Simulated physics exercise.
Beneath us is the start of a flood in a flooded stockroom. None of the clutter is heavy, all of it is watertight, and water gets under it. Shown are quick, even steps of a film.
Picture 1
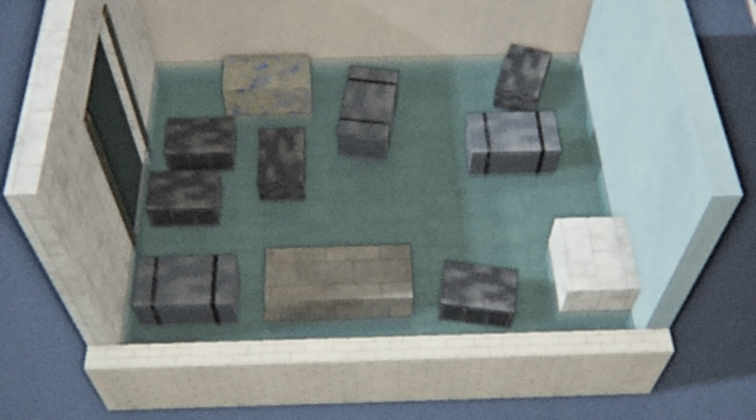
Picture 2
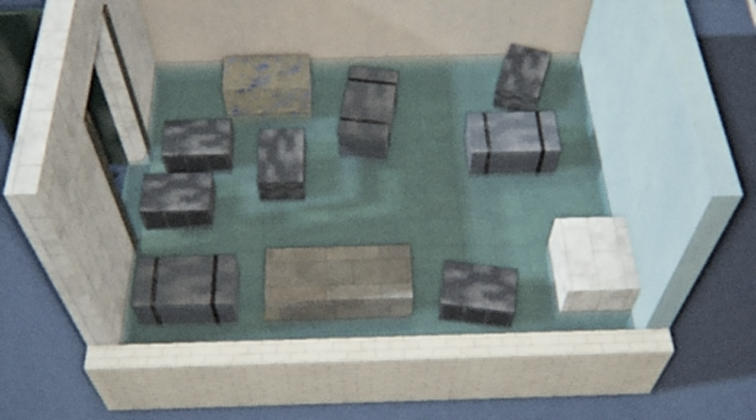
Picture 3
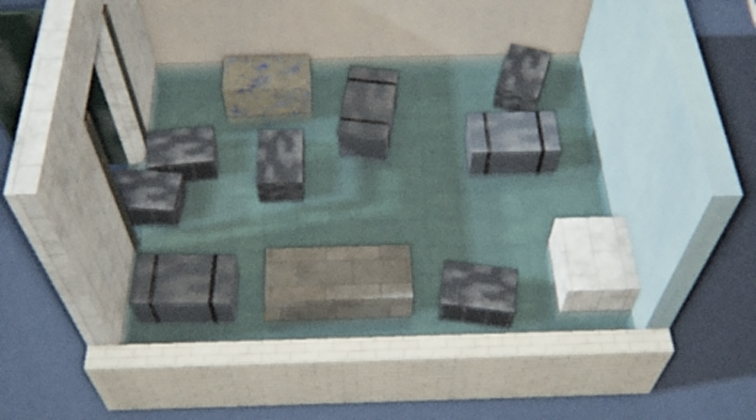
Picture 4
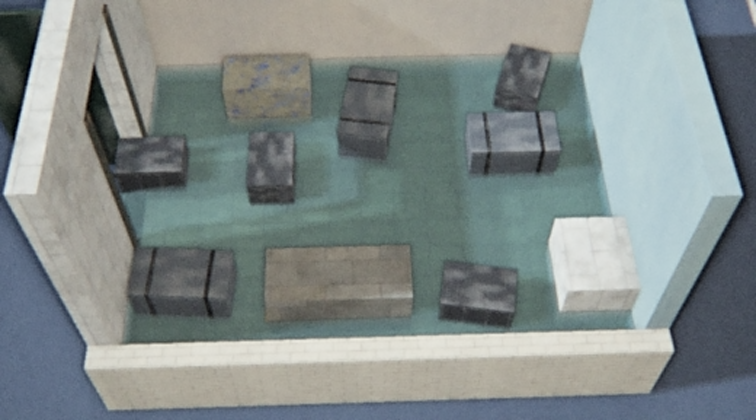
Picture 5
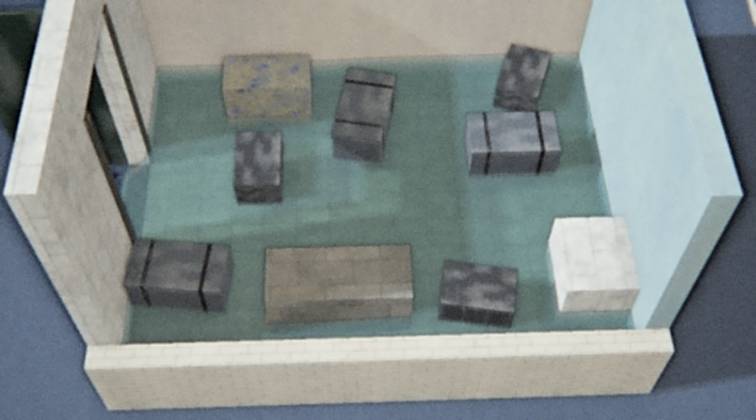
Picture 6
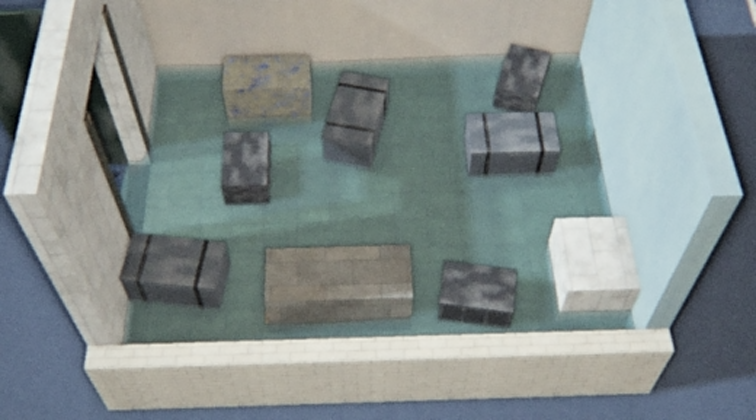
Two dark blocks near the left wall slid left and went out through the open doorway one after the other, then the nearby dark blocks drifted slightly left across the green, watery floor.
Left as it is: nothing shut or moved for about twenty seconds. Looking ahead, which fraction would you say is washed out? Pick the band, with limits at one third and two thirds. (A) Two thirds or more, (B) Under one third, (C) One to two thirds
One to two thirds (C).
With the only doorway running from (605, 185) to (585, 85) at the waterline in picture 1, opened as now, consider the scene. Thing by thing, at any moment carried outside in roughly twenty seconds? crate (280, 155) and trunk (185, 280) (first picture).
Swept away and held back.
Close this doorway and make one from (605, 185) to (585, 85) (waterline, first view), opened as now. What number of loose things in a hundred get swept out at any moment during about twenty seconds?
Around 60 in a hundred.
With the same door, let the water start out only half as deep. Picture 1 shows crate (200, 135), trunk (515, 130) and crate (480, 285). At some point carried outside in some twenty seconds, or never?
Swept away, held back, held back.
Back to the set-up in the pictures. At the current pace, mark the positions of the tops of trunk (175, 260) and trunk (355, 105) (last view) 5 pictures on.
The tops should be near (173, 228) and near (300, 125).
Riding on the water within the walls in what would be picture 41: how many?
The total is 3.
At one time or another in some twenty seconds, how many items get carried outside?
The count is 5.
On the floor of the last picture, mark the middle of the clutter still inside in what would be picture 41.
Average floor point: Approx. (417, 203).
A moment on, 3 of 8 are out; 5 afloat.
Next, 4 of 8 are out; 4 afloat.
Later, 5 of 8 are out; 3 afloat.
In the end, 5 of 8 are out; 3 afloat.
